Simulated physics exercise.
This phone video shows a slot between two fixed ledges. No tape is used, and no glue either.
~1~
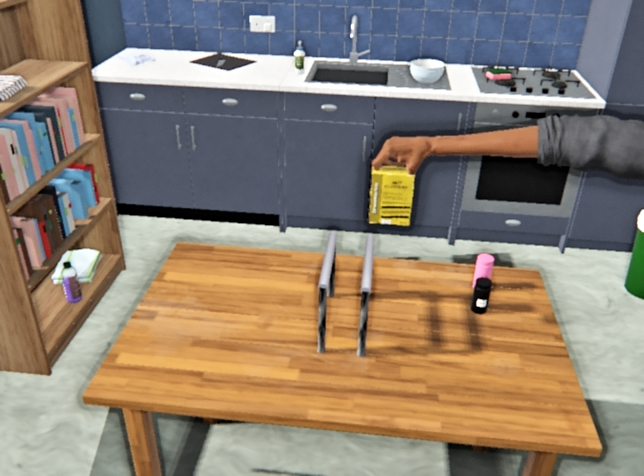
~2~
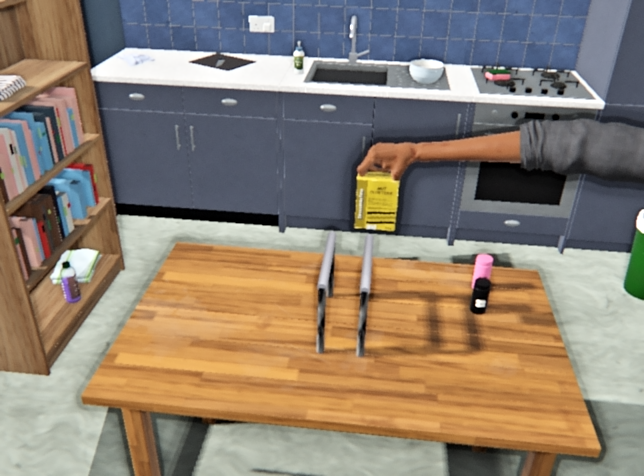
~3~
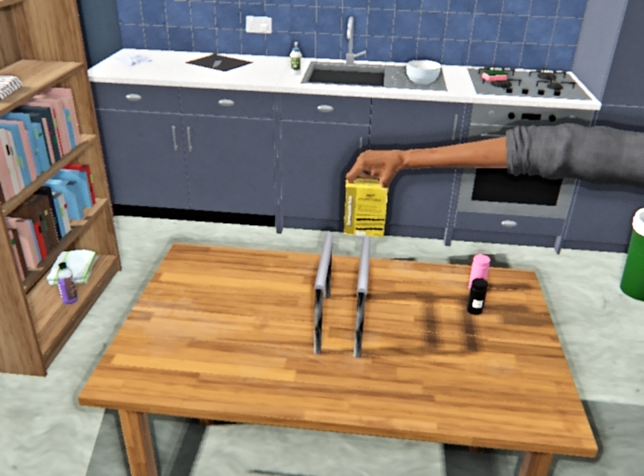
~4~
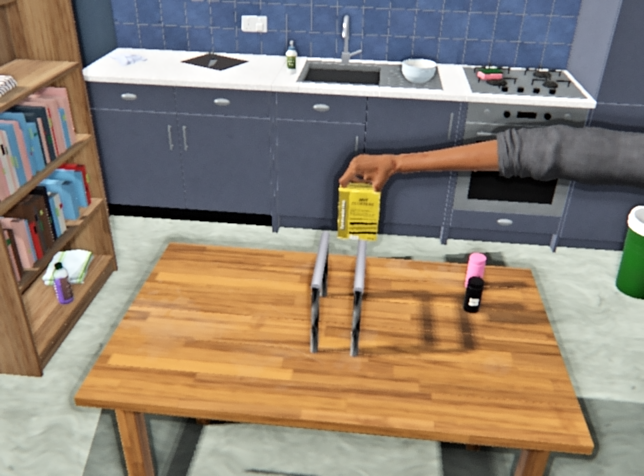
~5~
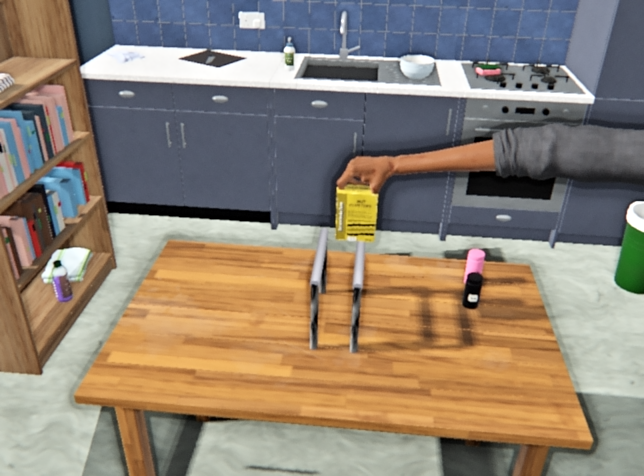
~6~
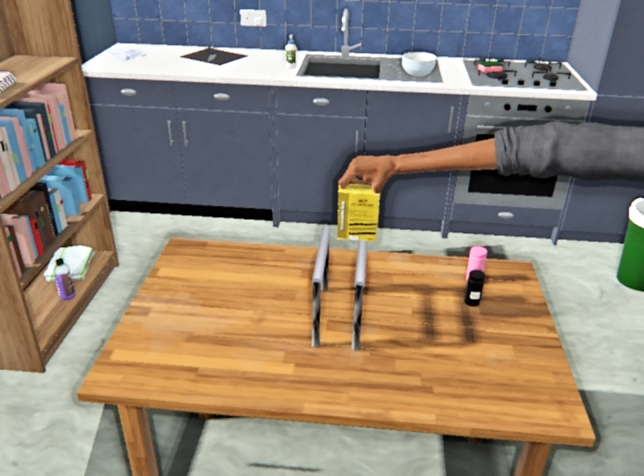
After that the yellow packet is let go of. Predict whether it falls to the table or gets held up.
It will stay up at the gap.
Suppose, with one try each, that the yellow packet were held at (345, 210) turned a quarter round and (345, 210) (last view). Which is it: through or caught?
Result 1: Passes; result 2: Blocked.
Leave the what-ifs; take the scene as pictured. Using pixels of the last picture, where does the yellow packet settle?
Near pixel (338, 239).
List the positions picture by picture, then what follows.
In the first picture, being brought over the gap; yellow packet (391, 195); pink shaker (483, 273).
In the second picture, being brought over the gap; yellow packet (376, 201); pink shaker (482, 273).
In the third picture, being brought over the gap; yellow packet (365, 208); pink shaker (479, 274).
In the fourth picture, being brought over the gap; yellow packet (359, 212); pink shaker (475, 272).
In the fifth picture, poised above the slot; yellow packet (356, 213); pink shaker (474, 268).
In the sixth picture, poised above the slot; yellow packet (358, 213); pink shaker (476, 265).
Then, 0.20 s past the last view, yellow packet rocked 6° from its first pose near (354, 229).
Then, 0.30 s past the last view, yellow packet rocked 34° from its first pose near (343, 235).
Then, 0.40 s past the last view, yellow packet rocked 60° from its first pose near (338, 239).
Finally, down or leaning hard on the stand or table, yellow packet; the other 2 still in place. Final places as the last picture's camera would see them, yellow packet near (338, 239). The packet stays on top.
